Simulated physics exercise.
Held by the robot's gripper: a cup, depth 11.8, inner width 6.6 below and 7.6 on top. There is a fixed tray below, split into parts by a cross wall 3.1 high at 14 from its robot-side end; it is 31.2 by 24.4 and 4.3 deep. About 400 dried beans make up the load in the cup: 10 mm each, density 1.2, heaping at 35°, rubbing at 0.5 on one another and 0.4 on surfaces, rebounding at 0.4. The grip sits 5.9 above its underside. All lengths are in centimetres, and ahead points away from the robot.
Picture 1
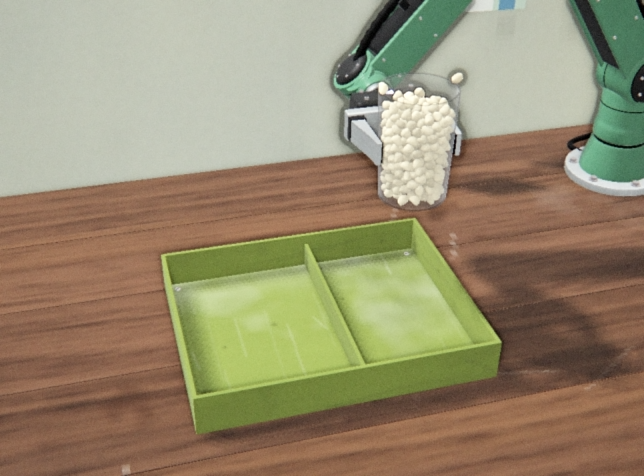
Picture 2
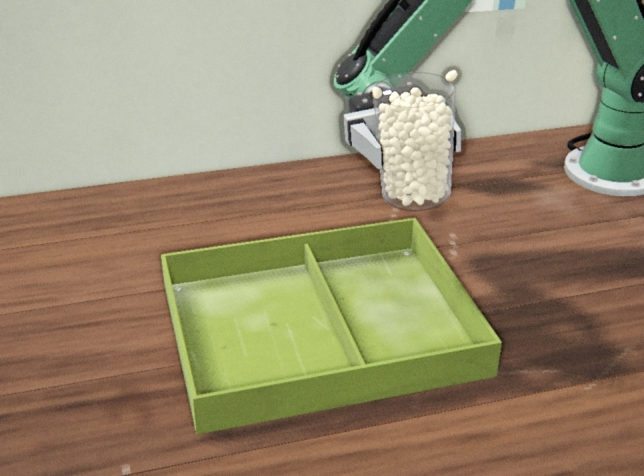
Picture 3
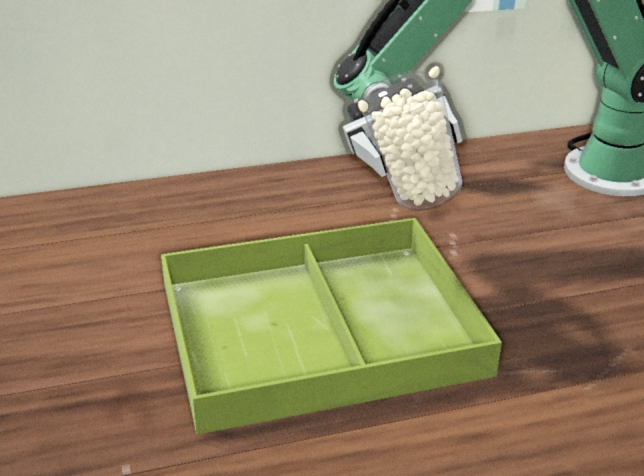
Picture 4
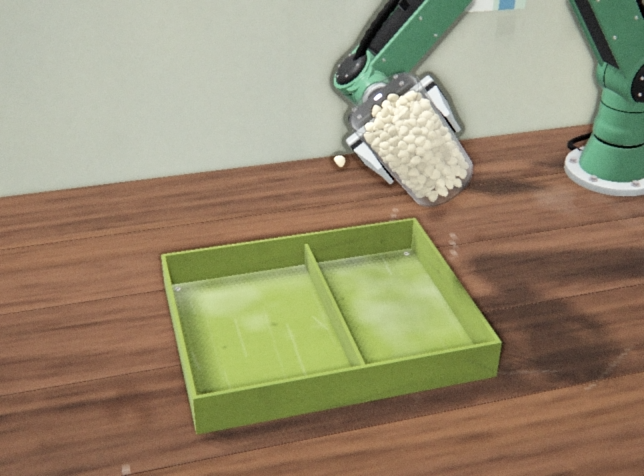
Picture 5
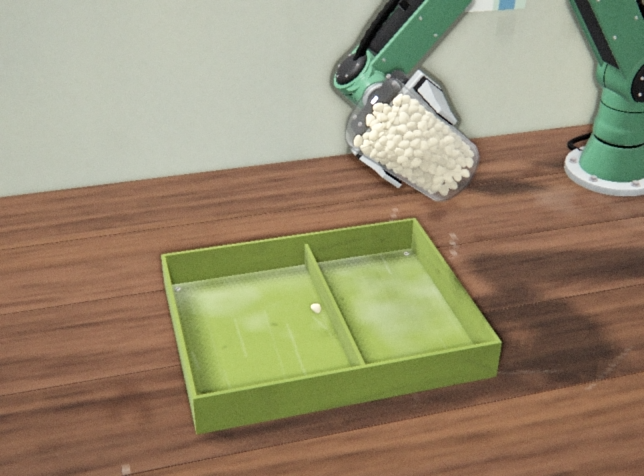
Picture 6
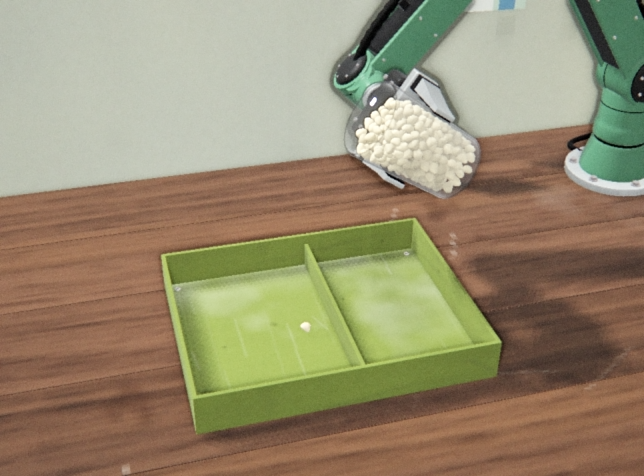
A robot gripper tilts a clear cup of white beans, and one bean drops into the green tray.
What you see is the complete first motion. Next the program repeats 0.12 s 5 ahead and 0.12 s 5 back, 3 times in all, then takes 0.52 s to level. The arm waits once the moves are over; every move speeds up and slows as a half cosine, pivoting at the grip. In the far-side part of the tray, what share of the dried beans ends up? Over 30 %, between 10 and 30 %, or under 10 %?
Between 10 and 30 %.
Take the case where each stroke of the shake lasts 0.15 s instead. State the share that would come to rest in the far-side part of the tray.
In that case around 10 per cent.
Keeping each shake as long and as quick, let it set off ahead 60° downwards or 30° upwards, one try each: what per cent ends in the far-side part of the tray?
Near 0 and 35 percent respectively.
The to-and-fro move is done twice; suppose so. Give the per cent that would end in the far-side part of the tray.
I'd expect something close to 15 per cent.
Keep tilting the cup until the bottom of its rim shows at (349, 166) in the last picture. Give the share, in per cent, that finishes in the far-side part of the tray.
Somewhere around 45 %.
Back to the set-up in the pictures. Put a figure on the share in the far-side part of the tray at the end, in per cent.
The share comes to around 20 per cent.
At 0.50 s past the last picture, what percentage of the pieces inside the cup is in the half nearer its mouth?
Close to 45 in a hundred.
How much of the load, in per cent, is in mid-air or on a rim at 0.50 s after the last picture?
Logged share: Close to 5 per cent.
Then, 0.50 s later, tilted 55° forward, highest piece 25 above the table; 332 in the cup, 36 in the far-side part, 8 in the robot-side part, 19 in flight or on a rim.
Then, 0.99 s later, tilted 26° forward, highest piece 26 above the table; 300 in the cup, 74 in the far-side part, 21 in the robot-side part.
Then, 1.44 s later, level, highest piece 27 above the table; 300 in the cup, 74 in the far-side part, 21 in the robot-side part.
Then, 2.49 s later, level, highest piece 27 above the table; 300 in the cup, 74 in the far-side part, 21 in the robot-side part.
At rest, 300 in the cup, 74 in the far-side part, 21 in the robot-side part. That is 19 % in the far-side part of the tray.
